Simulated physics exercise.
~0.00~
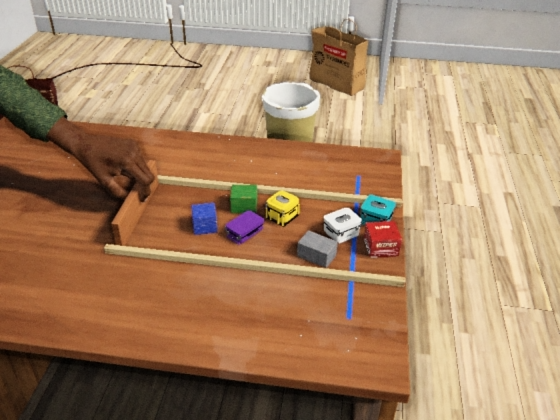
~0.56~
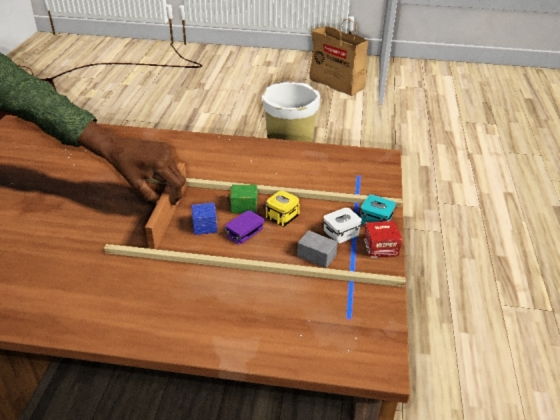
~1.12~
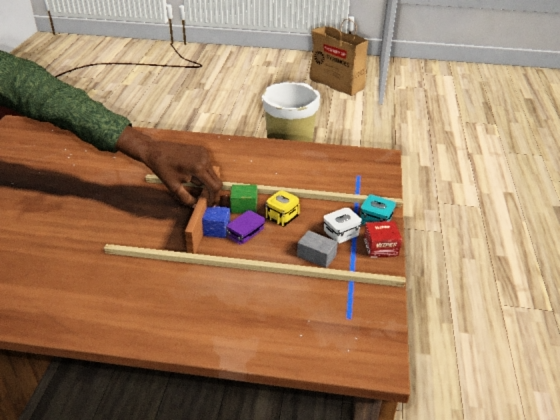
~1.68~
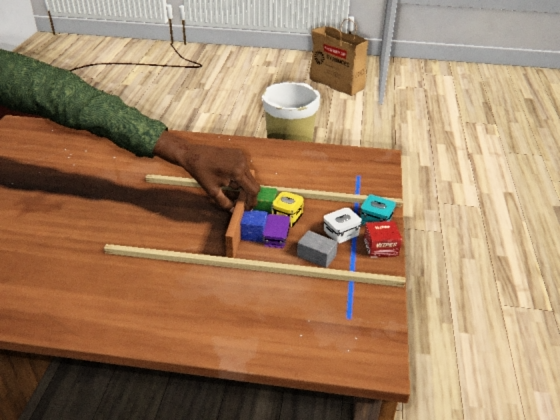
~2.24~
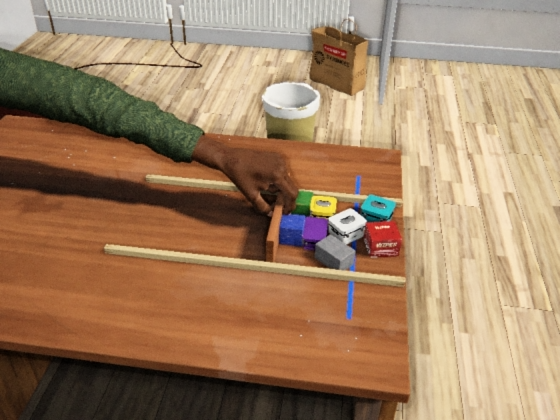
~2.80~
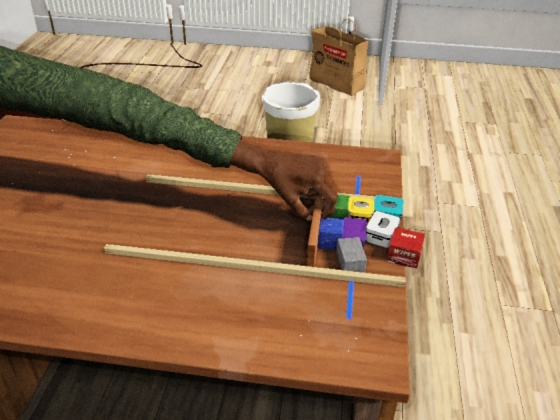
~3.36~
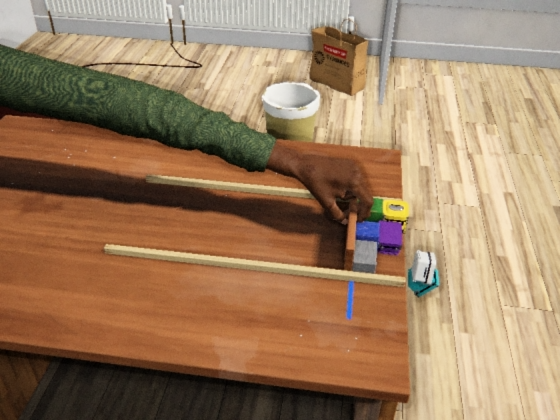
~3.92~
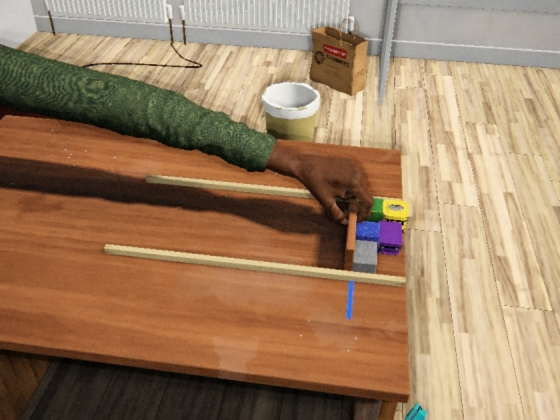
On a wooden tabletop between two pale rails, a hand slides an upright board rightward, gathering small colourful blocks and cases toward the edge. The red, white and turquoise ones go over the side, and the board stops at the blue strip with the rest still on the table.
